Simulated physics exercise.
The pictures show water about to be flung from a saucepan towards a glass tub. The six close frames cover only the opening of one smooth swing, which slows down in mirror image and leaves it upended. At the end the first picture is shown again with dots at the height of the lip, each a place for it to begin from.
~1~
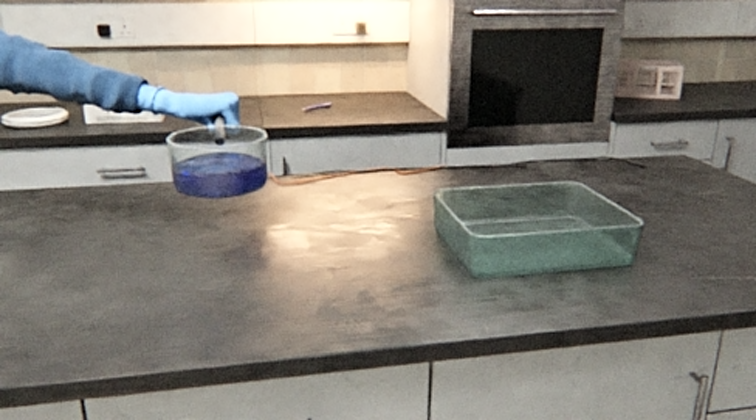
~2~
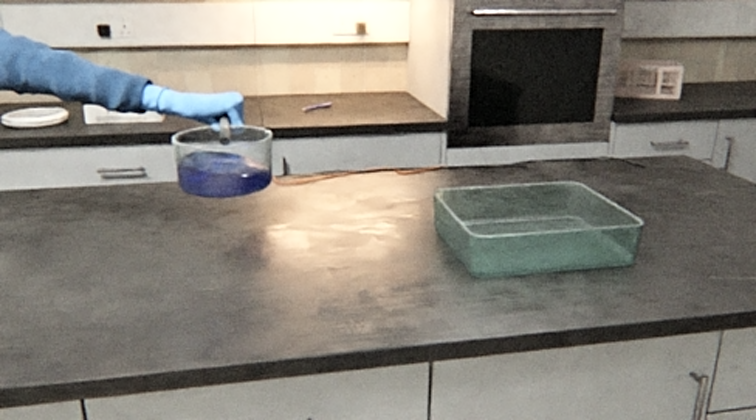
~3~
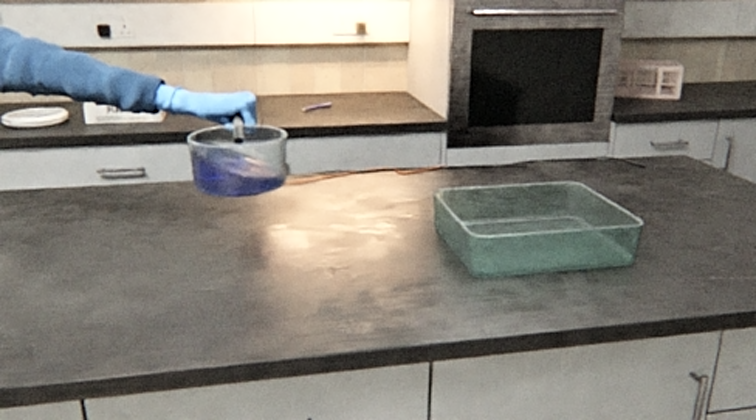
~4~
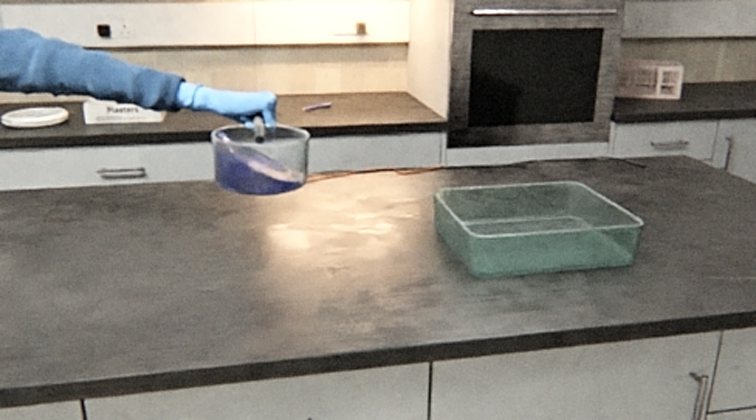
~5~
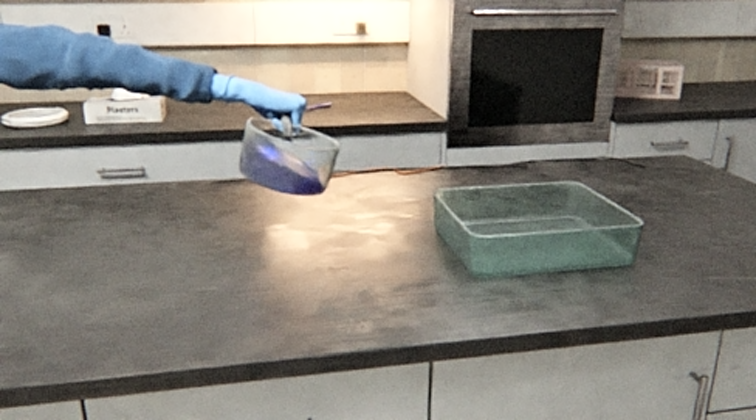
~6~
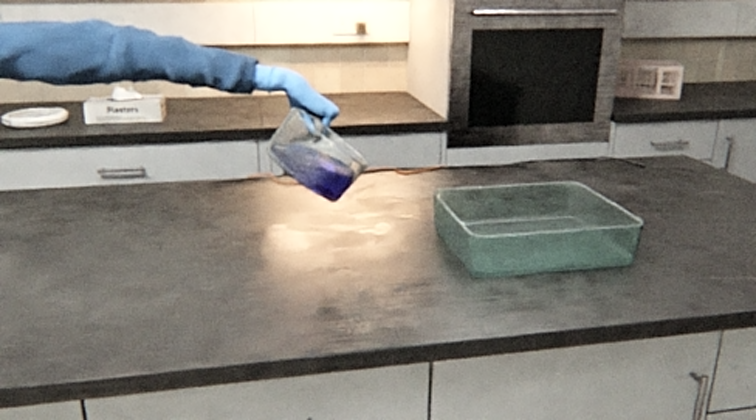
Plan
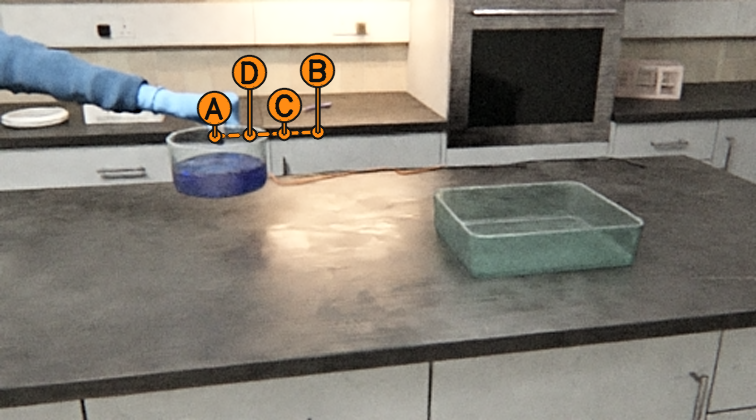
A blue-gloved hand on a blue-sleeved arm reaches in from the left, holding a clear pan of deep blue-purple liquid above a dark worktop in a kitchen-like room, seen from the front and slightly above. A greenish glass tub sits to the right, before pale cabinets and a dark oven. The hand carries the pan rightward, the liquid sloshing, then tilts it steeply to the right while the camera stays still.
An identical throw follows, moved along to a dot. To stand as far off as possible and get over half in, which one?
Dot C just does it.
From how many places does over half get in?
Two.
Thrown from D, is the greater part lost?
Yes, that goes wrong.
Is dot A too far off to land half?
Yes, that goes wrong.
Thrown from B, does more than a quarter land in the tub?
Yes, clearly.
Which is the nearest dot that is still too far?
That would be D.
In orange, A at (214, 136); B at (317, 132); C at (284, 133); D at (249, 134).
With A, about 5 % lands in the tub, 90 % falls short and 5 % goes beside or beyond.
With B, about 71 % lands in the tub, 3 % falls short and 26 % goes beside or beyond.
With C, about 64 % lands in the tub, 19 % falls short and 17 % goes beside or beyond.
With D, about 31 % lands in the tub, 62 % falls short and 7 % goes beside or beyond.
